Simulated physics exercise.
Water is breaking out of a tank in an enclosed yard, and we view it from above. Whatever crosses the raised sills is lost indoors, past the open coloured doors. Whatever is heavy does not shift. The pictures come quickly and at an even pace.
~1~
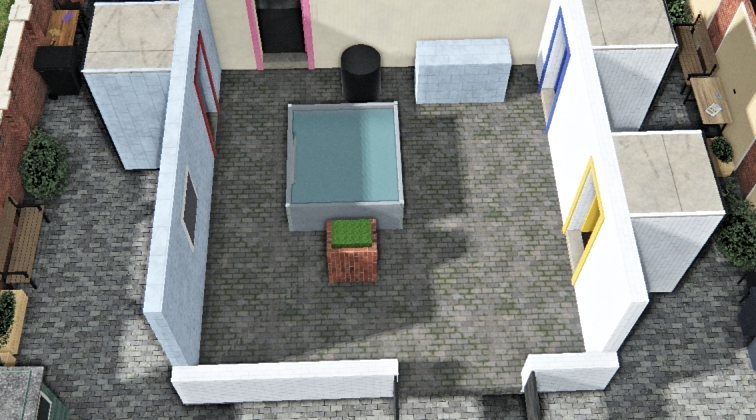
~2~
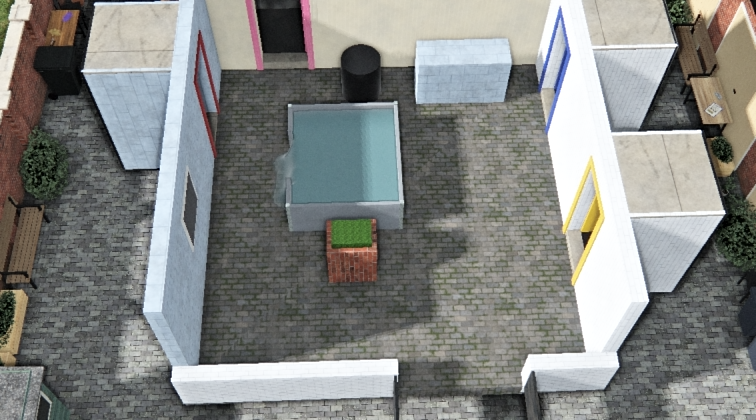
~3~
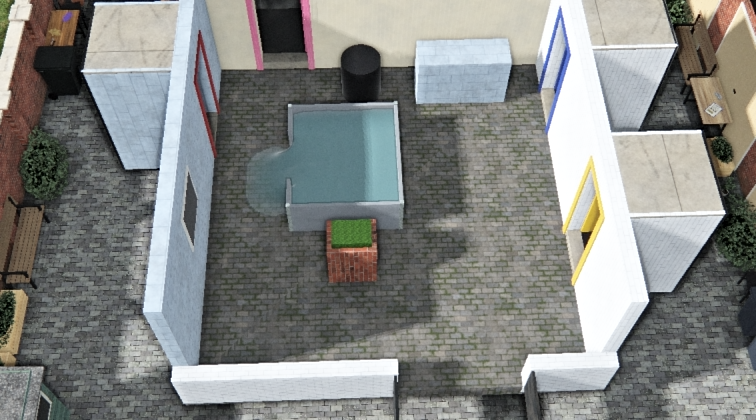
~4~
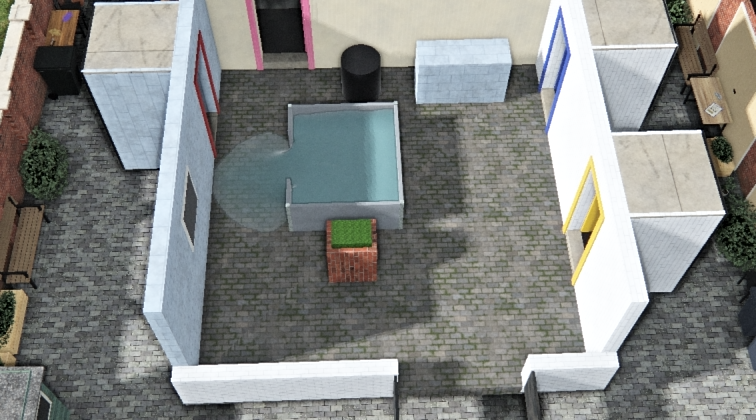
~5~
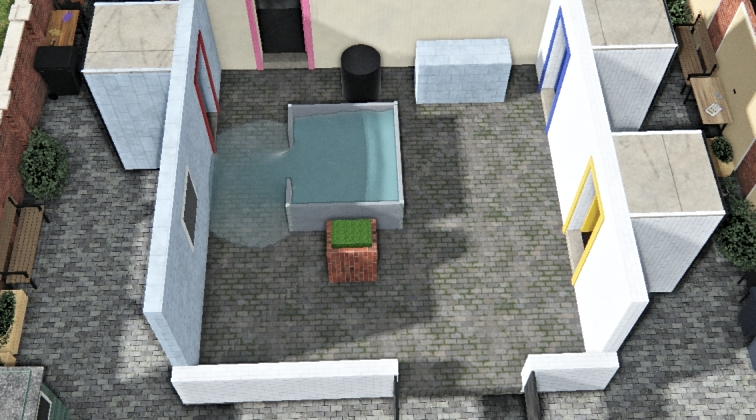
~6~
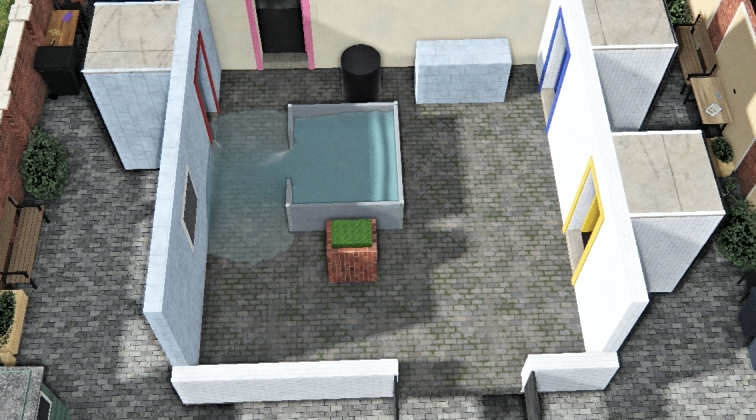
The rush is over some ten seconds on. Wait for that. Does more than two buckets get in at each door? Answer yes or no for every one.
Yellow door: No, pink door: No, blue door: No, red door: Yes.
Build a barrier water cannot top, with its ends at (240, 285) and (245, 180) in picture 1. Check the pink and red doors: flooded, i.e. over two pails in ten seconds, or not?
Note - pink door: Below the line; red door: Above the line.
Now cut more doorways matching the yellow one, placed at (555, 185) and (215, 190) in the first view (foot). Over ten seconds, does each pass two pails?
One after the other: Keeps below it, passes that mark.
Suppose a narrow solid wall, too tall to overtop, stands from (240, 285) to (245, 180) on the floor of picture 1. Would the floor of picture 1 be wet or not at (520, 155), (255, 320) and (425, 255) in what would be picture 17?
Taking the points in order, they are high and dry, inundated and high and dry.
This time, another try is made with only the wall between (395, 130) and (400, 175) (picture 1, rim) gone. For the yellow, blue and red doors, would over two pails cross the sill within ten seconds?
The yellow door exceeds the mark; the blue door exceeds the mark; the red door falls short.
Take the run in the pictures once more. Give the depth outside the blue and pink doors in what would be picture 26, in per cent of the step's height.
Respectively about 0 and 80 per cent.
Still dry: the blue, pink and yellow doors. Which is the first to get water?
It's the pink one.
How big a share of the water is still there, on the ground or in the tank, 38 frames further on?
My reading is around 90 percent.
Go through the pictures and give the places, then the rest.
The tank at (344, 155) is whole and still, in the first picture.
Water pours out at (293, 173) and has run to (283, 205), in the second picture.
Water pours out at (293, 173) and has run to (256, 206), in the third picture.
Water pours out at (293, 174) and has run to (216, 190), in the fourth picture.
Water pours out at (293, 173) and has run to (210, 225), in the fifth picture.
The front is at (208, 248), out from the gap at (293, 173), in the sixth picture.
A moment on, water covers 15 % of the floor; the yellow door not reached, the pink door not reached, the blue door not reached, the red door over two buckets in.
Next, water covers 30 % of the floor; the yellow door not reached, the pink door wet at the sill, nothing in, the blue door not reached, the red door far over two buckets in.
Then, water covers 45 % of the floor; the yellow door not reached, the pink door wet at the sill, nothing in, the blue door not reached, the red door far over two buckets in.
Later, water covers 85 % of the floor; the yellow door wet at the sill, nothing in, the pink door under two buckets in, the blue door wet at the sill, nothing in, the red door far over two buckets in.
In the end, water covers 95 % of the floor; the yellow door wet at the sill, nothing in, the pink door under two buckets in, the blue door wet at the sill, nothing in, the red door far over two buckets in.
